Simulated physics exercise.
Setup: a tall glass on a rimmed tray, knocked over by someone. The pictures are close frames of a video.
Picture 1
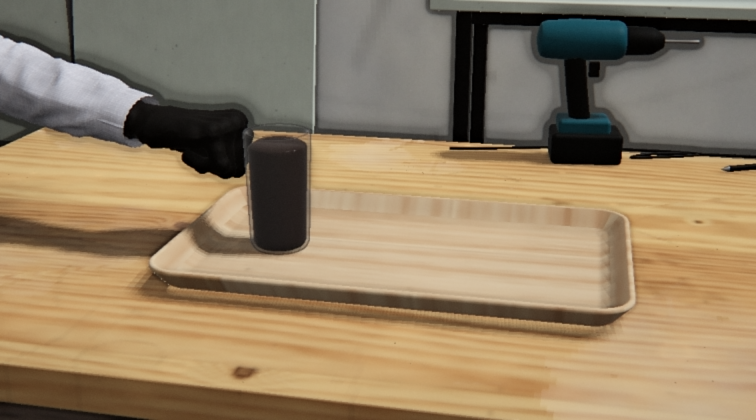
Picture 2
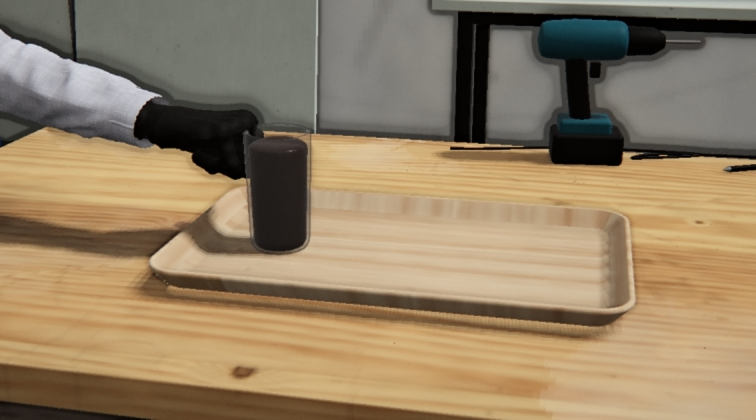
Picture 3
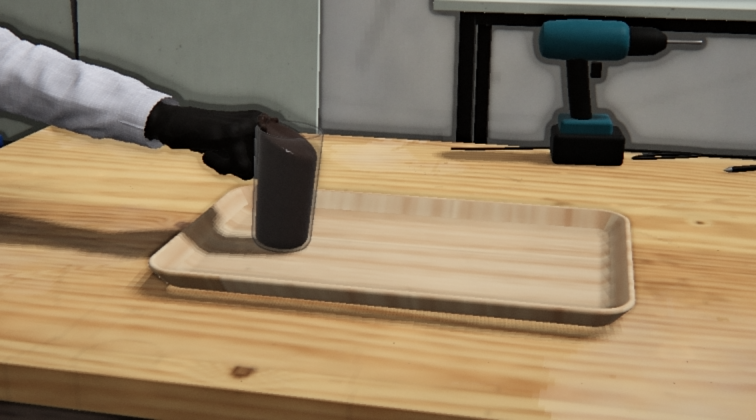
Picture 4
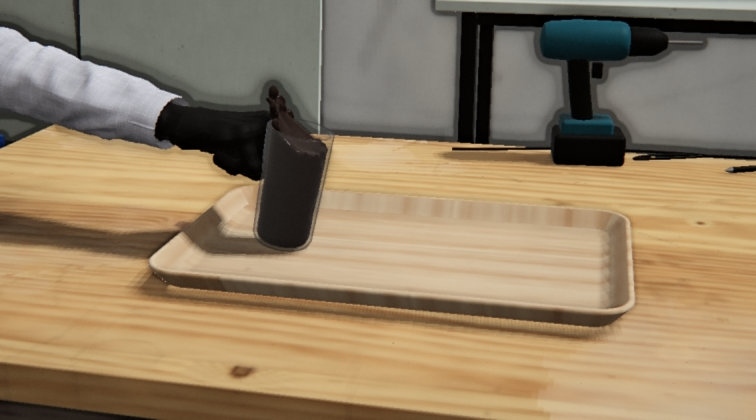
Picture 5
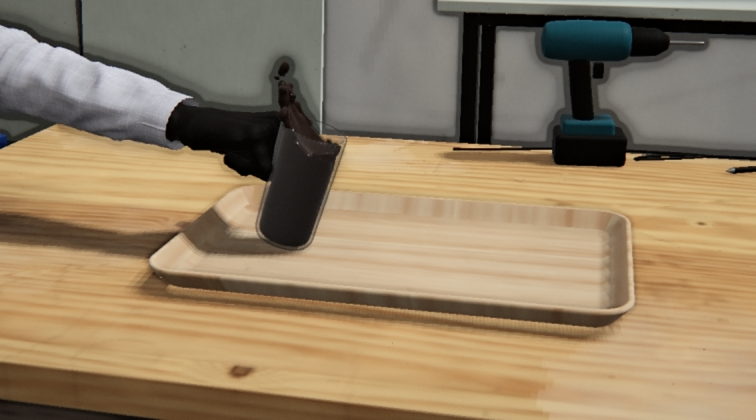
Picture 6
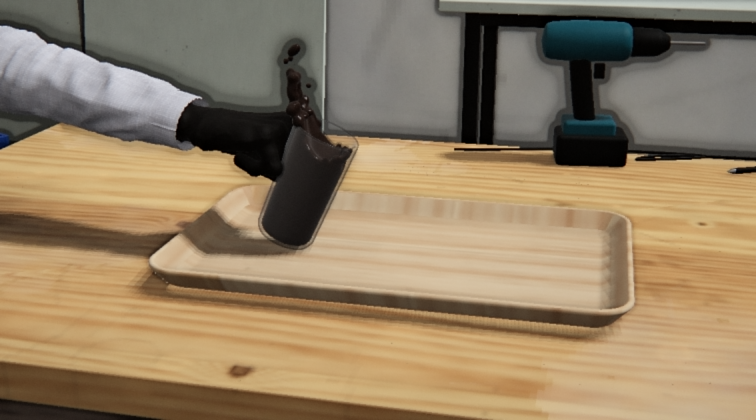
A black-gloved hand pushing a tall glass of dark liquid on a rimmed tray, tilting it rightward as liquid splashes up.
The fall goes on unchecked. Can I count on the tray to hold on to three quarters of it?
No. Clearly less than three quarters is left on the tray, as far as I can tell.
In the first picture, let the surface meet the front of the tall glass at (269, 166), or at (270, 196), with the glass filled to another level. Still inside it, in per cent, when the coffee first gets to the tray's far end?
About 55 per cent, then about 50 per cent.
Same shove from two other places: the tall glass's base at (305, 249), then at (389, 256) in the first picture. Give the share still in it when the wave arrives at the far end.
It would be around 50 % first and around 65 % second.
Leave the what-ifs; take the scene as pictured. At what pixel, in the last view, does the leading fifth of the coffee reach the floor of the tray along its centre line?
About (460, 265).
A moment on, the tall glass lies on its side and 90 per cent is in the glass, 0 on the tray and 10 above or beyond its rim.
Next, the tall glass lies on its side and 49 per cent is in the glass, 44 on the tray and 7 above or beyond its rim.
Then the tall glass lies on its side and 28 per cent is in the glass, 56 on the tray and 16 above or beyond its rim.
Later the tall glass lies on its side and 16 per cent is in the glass, 48 on the tray and 36 above or beyond its rim.
Finally, 64 per cent is held by tray and glass, 36 is off the tray.
